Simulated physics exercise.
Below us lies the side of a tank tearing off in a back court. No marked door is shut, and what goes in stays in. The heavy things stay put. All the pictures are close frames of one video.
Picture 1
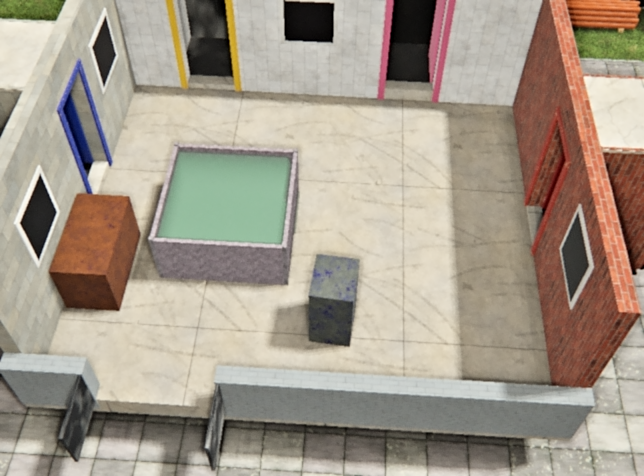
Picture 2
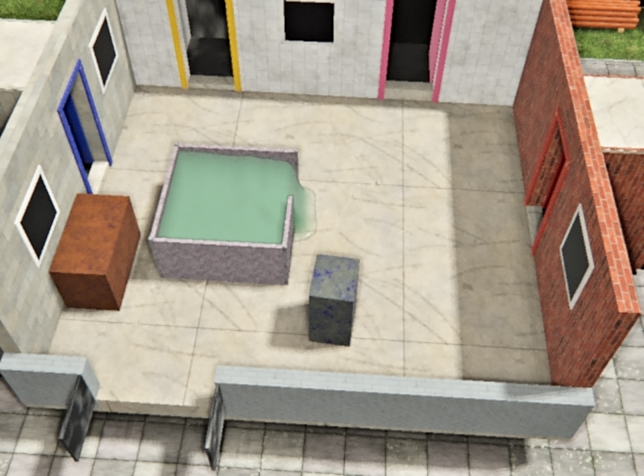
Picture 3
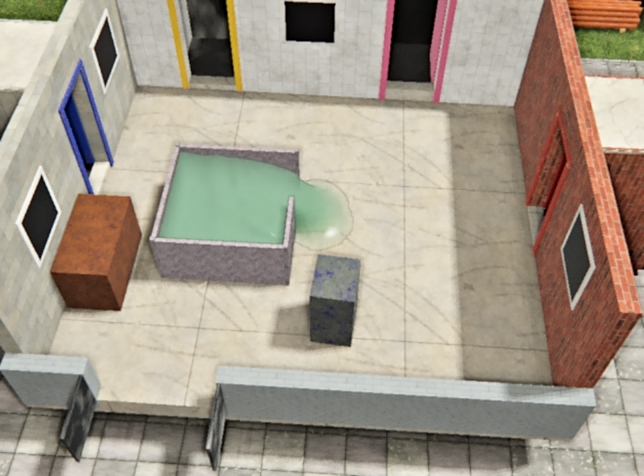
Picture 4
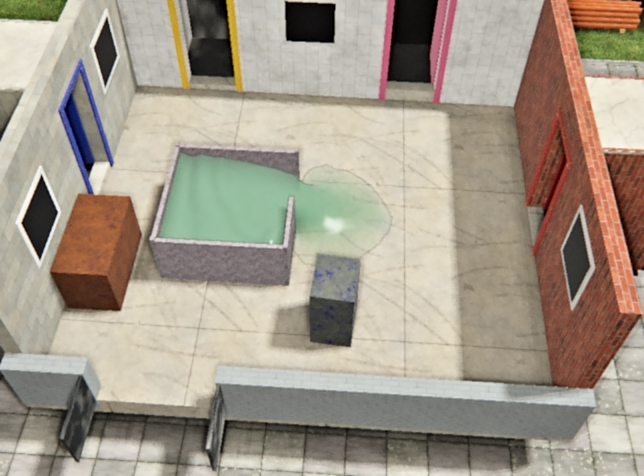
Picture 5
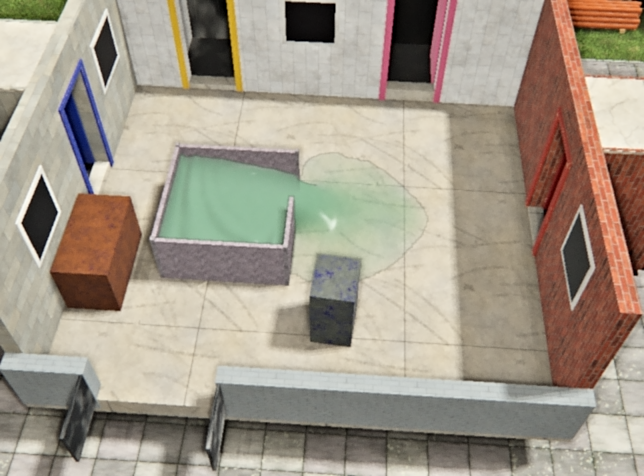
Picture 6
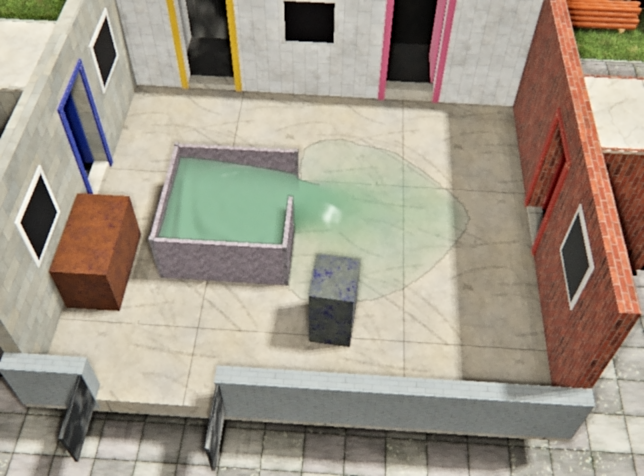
A paved back court, seen from a high fixed viewpoint, is enclosed by grey walls, a red brick wall on the right and a low pale wall in front. A square stone tank of green water stands left of centre, between a rusty brown block and a dark grey one. The tank's right side opens, and water pours out, spreading rightward in a widening, thinning sheet while the level inside drops slightly.
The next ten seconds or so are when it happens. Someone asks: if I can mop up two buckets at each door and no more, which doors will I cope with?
The pink door: You will cope; the red door: Too much for you; the yellow door: You will cope; the blue door: You will cope.
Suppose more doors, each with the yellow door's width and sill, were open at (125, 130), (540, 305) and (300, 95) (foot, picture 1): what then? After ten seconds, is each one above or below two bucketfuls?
Well, the first remains within bounds, the next breaks the limit, and the last remains within bounds.
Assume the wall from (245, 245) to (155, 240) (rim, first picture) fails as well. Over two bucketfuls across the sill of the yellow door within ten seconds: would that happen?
With the breach moved, the yellow one misses the threshold.
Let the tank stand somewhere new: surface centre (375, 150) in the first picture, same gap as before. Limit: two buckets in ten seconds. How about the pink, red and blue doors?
Lab note - pink door doesn't reach it, red door crosses the line, blue door doesn't reach it.
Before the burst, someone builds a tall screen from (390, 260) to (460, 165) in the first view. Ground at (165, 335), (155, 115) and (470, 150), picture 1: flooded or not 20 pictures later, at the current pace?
Taking the points in turn, they are high and dry, high and dry and inundated.
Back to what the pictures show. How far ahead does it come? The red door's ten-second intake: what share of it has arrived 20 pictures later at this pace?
Some 45 in a hundred.
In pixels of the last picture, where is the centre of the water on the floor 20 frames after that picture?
Roughly (367, 218).
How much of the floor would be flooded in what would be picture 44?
The answer is around 70 per cent.
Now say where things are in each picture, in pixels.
The tank at (228, 196) is whole and still, in the first picture.
Water pours out at (292, 198) and has run to (303, 236), in the second picture.
Water pours out at (293, 201) and has run to (346, 230), in the third picture.
Water pours out at (293, 202) and has run to (383, 230), in the fourth picture.
The front is at (420, 212), out from the gap at (293, 202), in the fifth picture.
Water pours out at (292, 202) and has run to (463, 217), in the sixth picture.
A moment on, water covers 40 % of the floor; the pink door not reached, the red door over two buckets in, the yellow door not reached, the blue door not reached.
Next, water covers 45 % of the floor; the pink door wet at the sill, nothing in, the red door far over two buckets in, the yellow door not reached, the blue door not reached.
Then, water covers 45 % of the floor; the pink door wet at the sill, nothing in, the red door far over two buckets in, the yellow door not reached, the blue door not reached.
Later, water covers 70 % of the floor; the pink door wet at the sill, nothing in, the red door far over two buckets in, the yellow door wet at the sill, nothing in, the blue door not reached.
In the end, water covers 95 % of the floor; the pink door wet at the sill, nothing in, the red door far over two buckets in, the yellow door wet at the sill, nothing in, the blue door wet at the sill, nothing in.
